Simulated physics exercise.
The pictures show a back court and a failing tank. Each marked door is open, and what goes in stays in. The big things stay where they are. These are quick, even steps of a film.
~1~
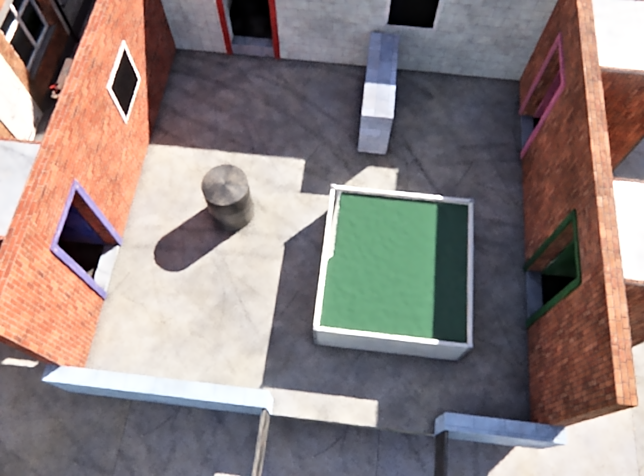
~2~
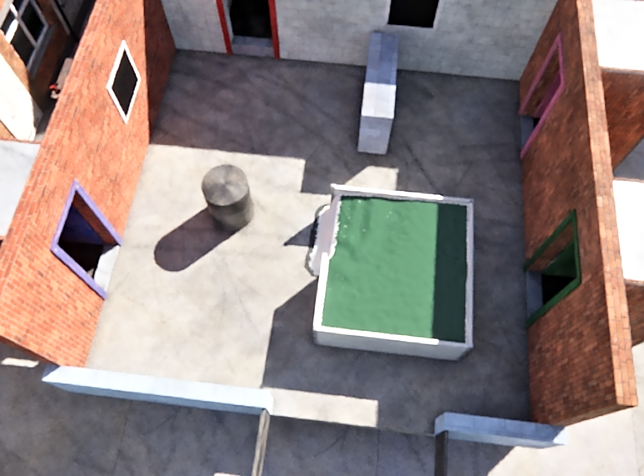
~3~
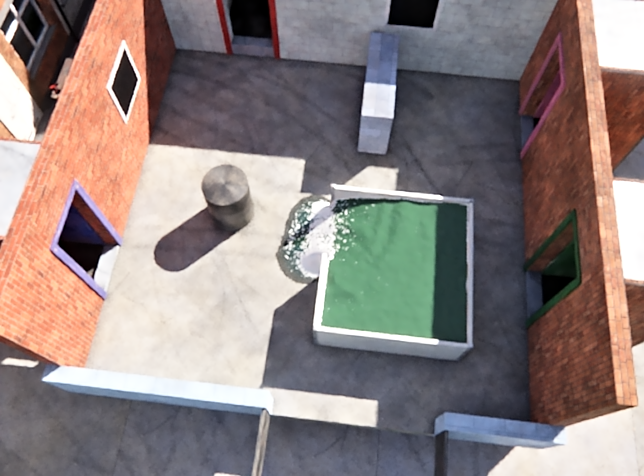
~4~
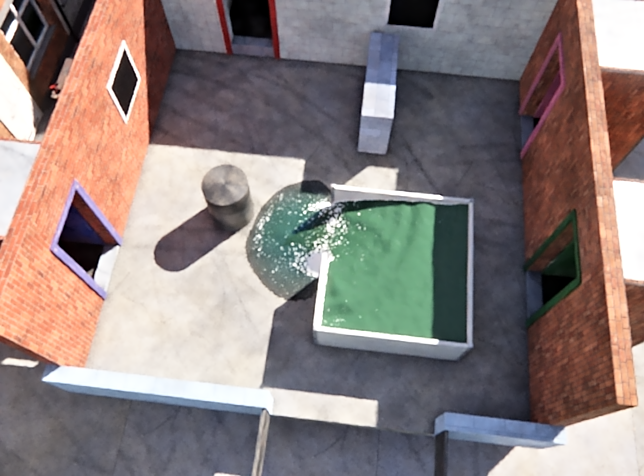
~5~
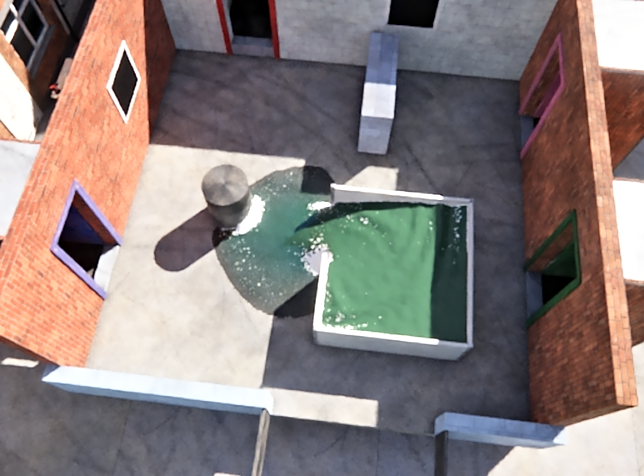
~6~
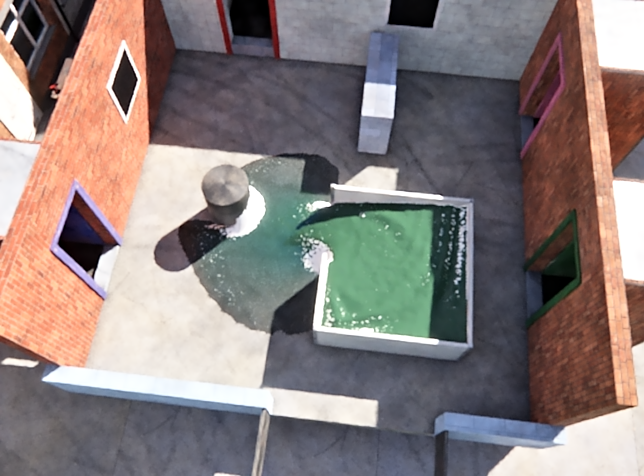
A brick-walled back court with a grey paved floor is seen from high above, the view staying still. A pale-rimmed square tank of green water sits right of centre, with a grey cylinder to its left, a pale block behind, and purple- and green-framed openings in the side walls. Water bursts through the tank's left side, foams, and fans leftward across the paving, wrapping around the cylinder's base.
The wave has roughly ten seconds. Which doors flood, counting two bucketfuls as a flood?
In the end: The red door admits no more than that; the pink door admits no more than that; the green door admits no more than that; the blue door lets in a lot.
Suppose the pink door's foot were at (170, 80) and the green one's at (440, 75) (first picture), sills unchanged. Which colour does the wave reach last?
That is the green door.
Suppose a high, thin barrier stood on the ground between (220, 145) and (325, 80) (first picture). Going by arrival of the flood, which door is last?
I say the one in green.
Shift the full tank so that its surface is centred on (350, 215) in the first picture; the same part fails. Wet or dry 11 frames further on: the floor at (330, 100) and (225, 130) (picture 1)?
As listed: Free of water, flooded.
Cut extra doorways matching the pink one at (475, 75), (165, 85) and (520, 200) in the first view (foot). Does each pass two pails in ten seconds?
In that order: Is under, lets more in, lets less in.
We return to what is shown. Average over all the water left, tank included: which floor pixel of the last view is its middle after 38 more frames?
I would point to (280, 228).
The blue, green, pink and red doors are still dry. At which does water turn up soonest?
I say the one in blue.
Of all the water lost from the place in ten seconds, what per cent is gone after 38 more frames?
Near 70 in a hundred.
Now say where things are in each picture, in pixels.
Still water in the tank at (397, 263), in the first frame.
Water pours out at (330, 235) and has run to a hidden place, in the second frame.
The front is at (285, 266), out from the gap at (330, 236), in the third frame.
The front is at (251, 250), out from the gap at (330, 236), in the fourth frame.
The front is at (217, 236), out from the gap at (330, 236), in the fifth frame.
The front is at (184, 233), out from the gap at (330, 236), in the sixth frame.
A moment on, water covers 30 % of the floor; the red door not reached, the pink door not reached, the green door not reached, the blue door under two buckets in.
Next, water covers 45 % of the floor; the red door wet at the sill, nothing in, the pink door not reached, the green door not reached, the blue door far over two buckets in.
Then, water covers 50 % of the floor; the red door wet at the sill, nothing in, the pink door not reached, the green door not reached, the blue door far over two buckets in.
Later, water covers 70 % of the floor; the red door wet at the sill, nothing in, the pink door not reached, the green door not reached, the blue door far over two buckets in.
In the end, water covers 90 % of the floor; the red door wet at the sill, nothing in, the pink door wet at the sill, nothing in, the green door wet at the sill, nothing in, the blue door far over two buckets in.
